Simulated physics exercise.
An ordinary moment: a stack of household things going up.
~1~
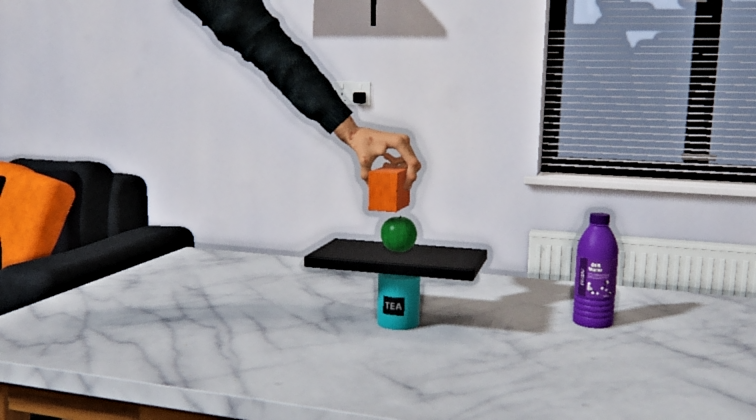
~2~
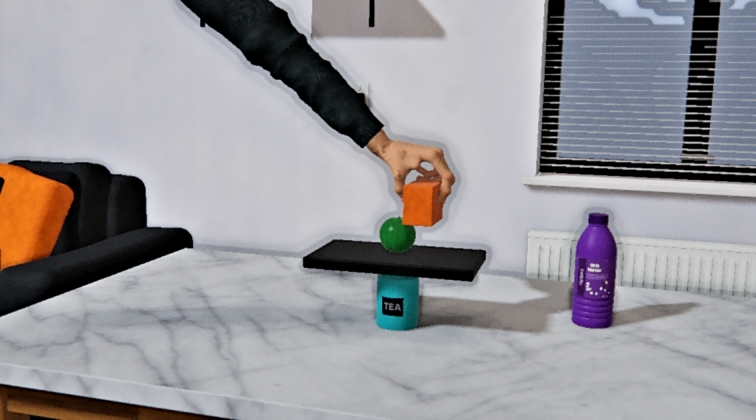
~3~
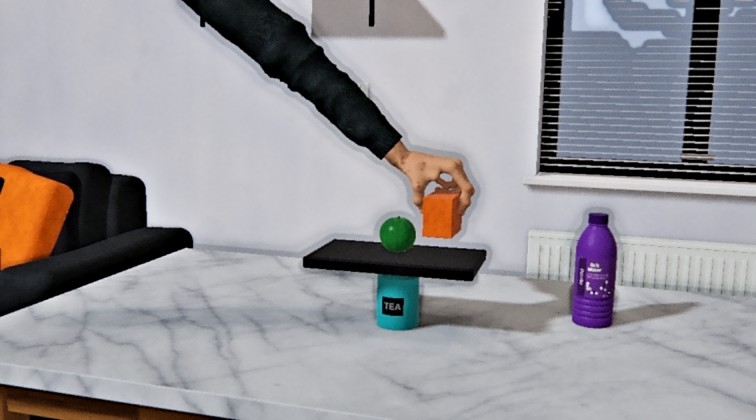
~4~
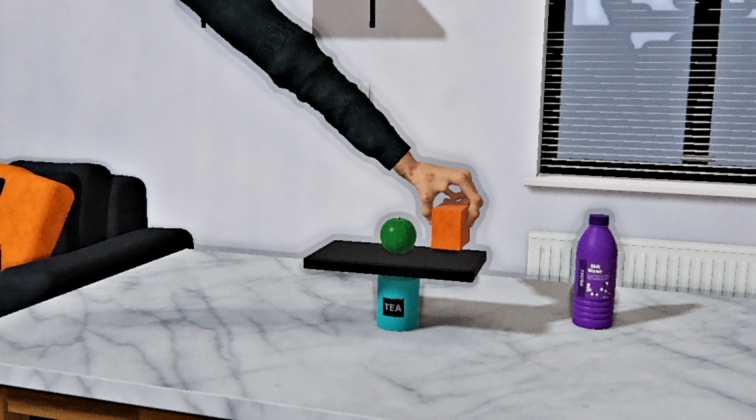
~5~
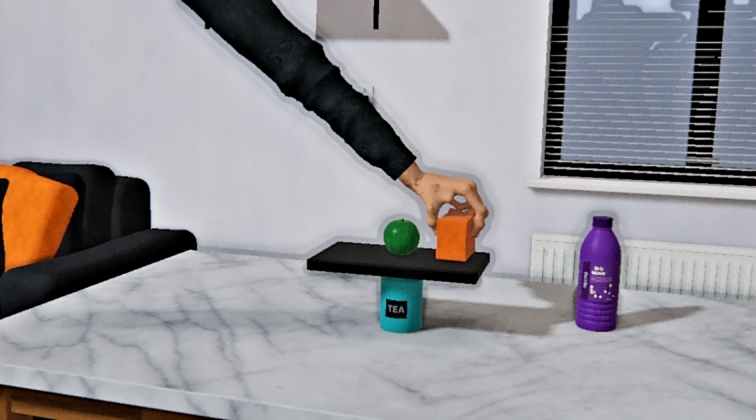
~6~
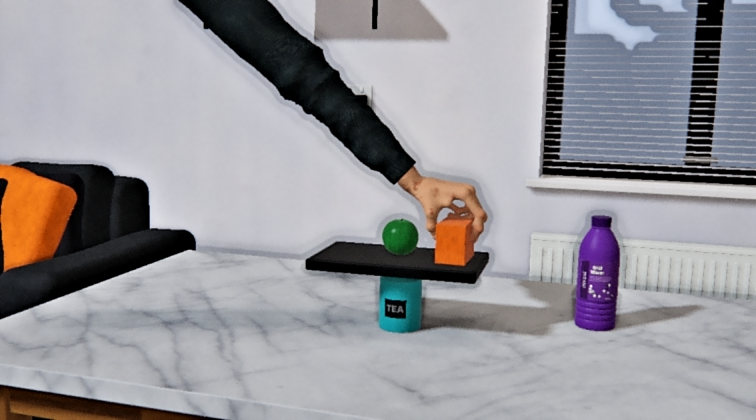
In a pale-walled room, seen from the front and slightly above a white marbled table, a dark sofa with an orange cushion sits at left and a blind-covered window at right. A black board lies across a turquoise tea jar, a green apple on top, with a purple bottle to the right. A dark-sleeved arm moves an orange block rightward and down beside the apple, sets it on the board and keeps hold, the view shifting barely.
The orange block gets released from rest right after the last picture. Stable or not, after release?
The pile will stay secure.
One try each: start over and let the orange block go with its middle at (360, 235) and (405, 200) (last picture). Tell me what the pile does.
First, it stays up; second, it comes apart.
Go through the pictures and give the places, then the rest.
The first frame shows on its way; orange block (390, 189); turquoise jar (399, 295).
The second frame shows on its way; orange block (423, 203); green apple (398, 235).
The third frame shows on its way; orange block (443, 214); turquoise jar (398, 295).
The fourth frame shows on its way; orange block (452, 225); green apple (398, 236).
The fifth frame shows on its way; orange block (457, 236); turquoise jar (402, 298).
The sixth frame shows set down, still held; orange block (456, 240); green apple (400, 237).
Then, 0.20 s past the last view, nothing moves.
Then, 0.50 s past the last view, orange block resting near (456, 241).
Finally, all 5 still in place. Final places as the last picture's camera would see them, orange block near (456, 241). The pile stays up.
